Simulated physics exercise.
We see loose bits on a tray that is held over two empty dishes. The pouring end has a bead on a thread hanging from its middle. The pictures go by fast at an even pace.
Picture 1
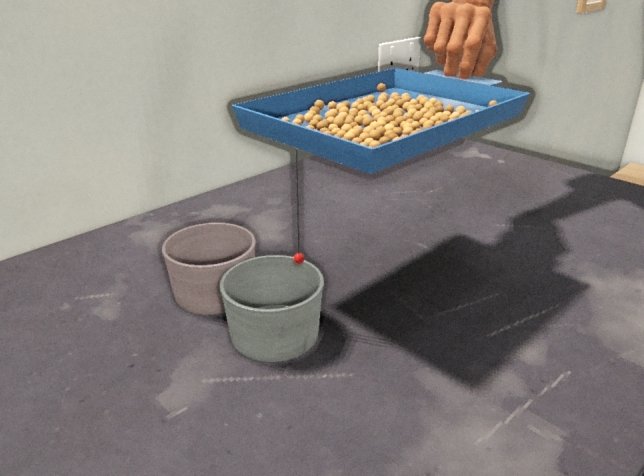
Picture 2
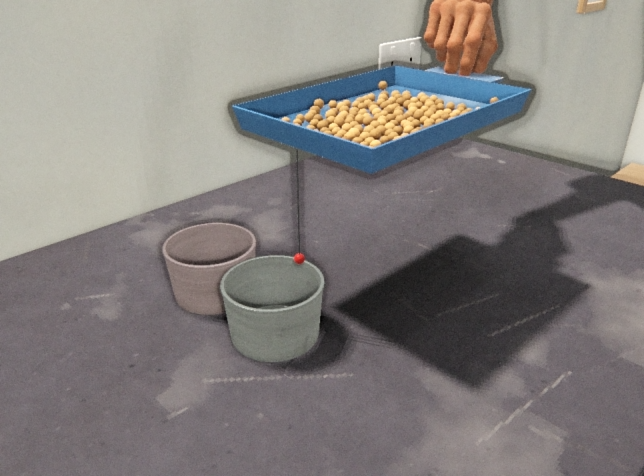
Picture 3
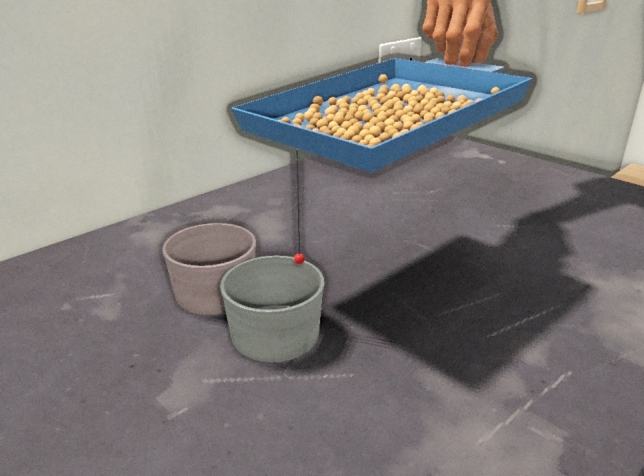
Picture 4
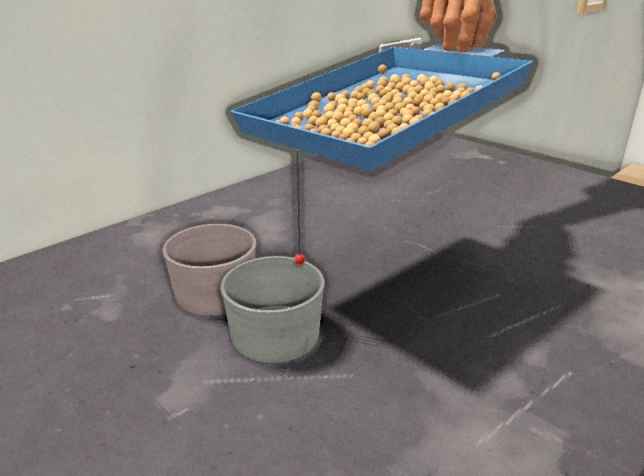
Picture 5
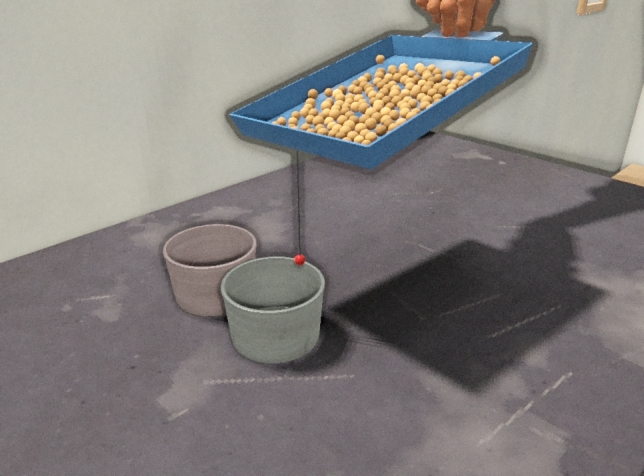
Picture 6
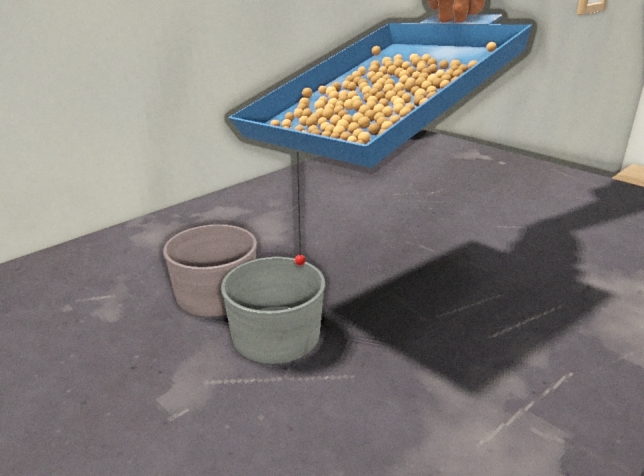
A hand raises the far end of a blue tray, and round wooden beads shift inside.
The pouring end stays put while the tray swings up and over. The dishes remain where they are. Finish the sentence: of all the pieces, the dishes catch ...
... most of them.
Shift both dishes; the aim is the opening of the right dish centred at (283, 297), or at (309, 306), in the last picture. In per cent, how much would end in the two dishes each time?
It comes to near 90 per cent the first time and near 80 per cent the second time.
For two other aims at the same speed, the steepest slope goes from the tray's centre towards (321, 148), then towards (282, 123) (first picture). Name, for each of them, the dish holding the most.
Rightward dish on the first try, Leftward dish on the second.
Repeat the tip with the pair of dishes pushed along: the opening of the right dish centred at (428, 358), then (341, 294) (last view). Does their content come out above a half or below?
In the first position shy of half, in the second shy of half.
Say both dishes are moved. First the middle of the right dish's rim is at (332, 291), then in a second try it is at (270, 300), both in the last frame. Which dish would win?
Well, first the dish at left, then the dish at left.
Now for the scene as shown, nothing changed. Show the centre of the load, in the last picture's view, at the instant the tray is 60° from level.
The centre of the load shows up near (287, 114) in the last view.
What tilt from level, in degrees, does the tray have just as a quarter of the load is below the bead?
Roughly 85 degrees of tilt.
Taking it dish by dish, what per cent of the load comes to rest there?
About 50 % ends in the left dish and about 30 % in the right dish.
Soon, tray tipped steeply; nearly all on the tray; a stray few in the air.
A while on, tray tipped right over; a small part on the tray; about a quarter in the right dish; about a third in the left dish; a small part outside both; about a quarter in the air.
Towards the end, tray tipped past a quarter turn; about a third in the right dish; about half in the left dish; about a quarter outside both.
Finally, tray tipped past a quarter turn; about a third in the right dish; about half in the left dish; about a quarter outside both.
